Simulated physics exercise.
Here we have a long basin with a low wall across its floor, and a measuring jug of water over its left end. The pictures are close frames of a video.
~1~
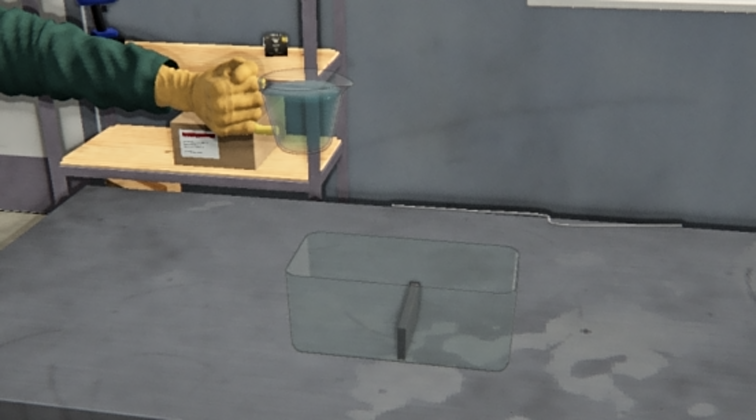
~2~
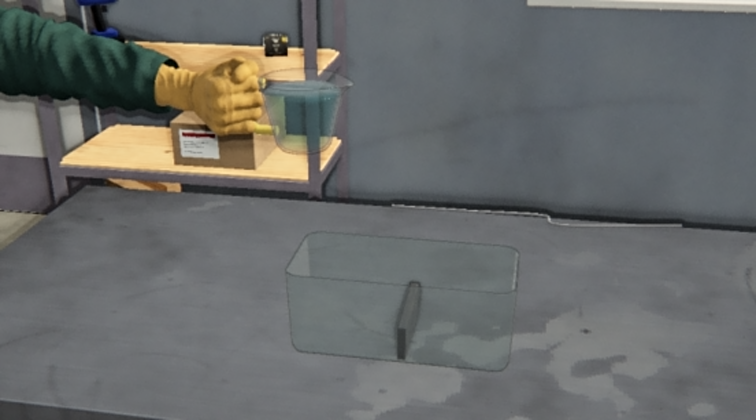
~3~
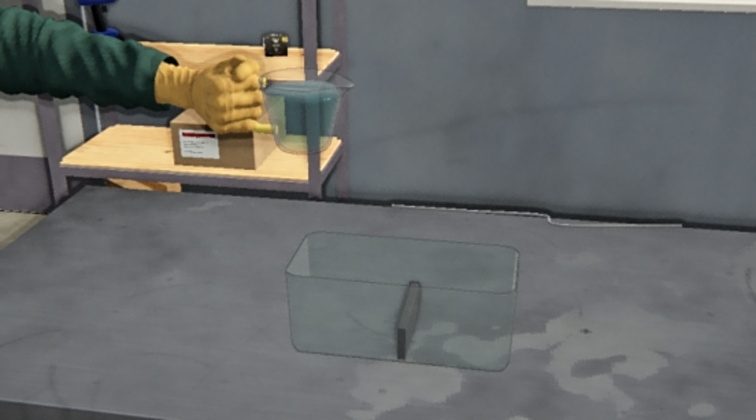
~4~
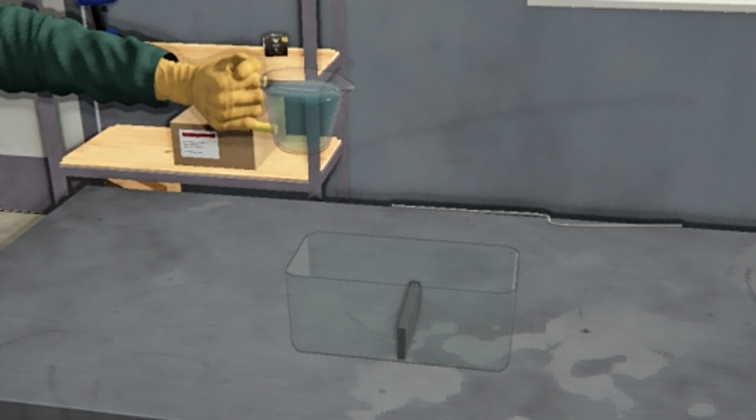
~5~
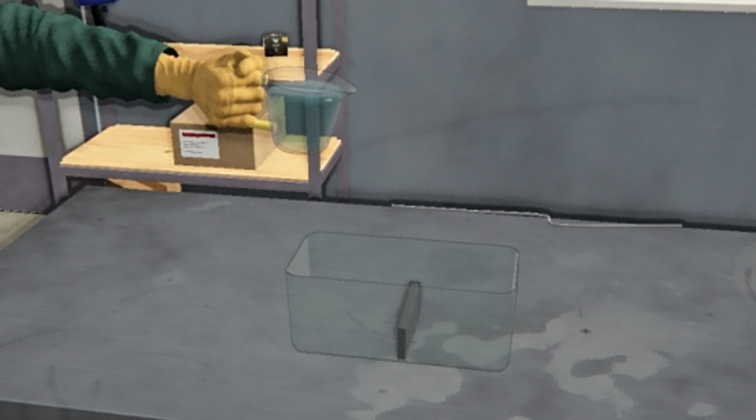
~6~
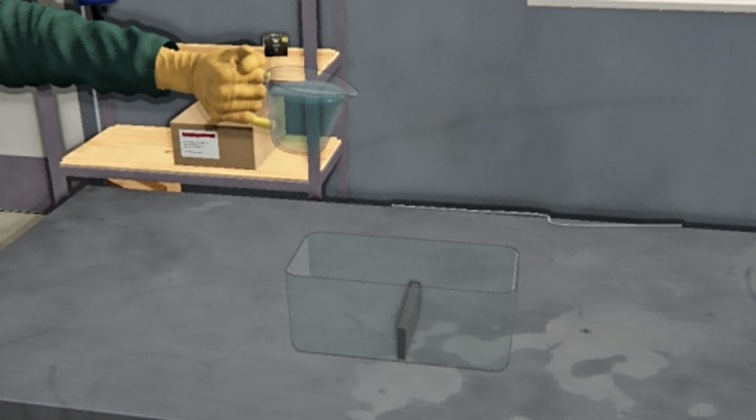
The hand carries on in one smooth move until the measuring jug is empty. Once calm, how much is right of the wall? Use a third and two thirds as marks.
The share right of the wall is between a third and two thirds.
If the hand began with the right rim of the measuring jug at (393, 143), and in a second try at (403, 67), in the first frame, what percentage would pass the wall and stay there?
First some 90, then 90 per cent.
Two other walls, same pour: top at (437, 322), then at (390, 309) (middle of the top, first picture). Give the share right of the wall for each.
About 10 and 85 per cent.
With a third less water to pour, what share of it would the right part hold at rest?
Roughly 20 in a hundred.
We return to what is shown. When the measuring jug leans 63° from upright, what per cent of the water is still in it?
Some 65 per cent.
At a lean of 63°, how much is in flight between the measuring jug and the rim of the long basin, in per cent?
Roughly 30 in a hundred.
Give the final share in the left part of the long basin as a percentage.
Roughly 45 in a hundred.
A moment on, the measuring jug is tipped part way and 67 per cent is still to pour, 2 is left of the wall and 3 right of it.
Next, the measuring jug is tipped on its side and 14 per cent is still to pour, 17 is left of the wall and 44 right of it.
Then the measuring jug is tipped on its side and 0 per cent is still to pour, 46 is left of the wall and 51 right of it.
Later the measuring jug is tipped on its side and 0 per cent is still to pour, 47 is left of the wall and 52 right of it.
At rest 47 per cent lies left of the wall, 52 right of it and 2 outside.
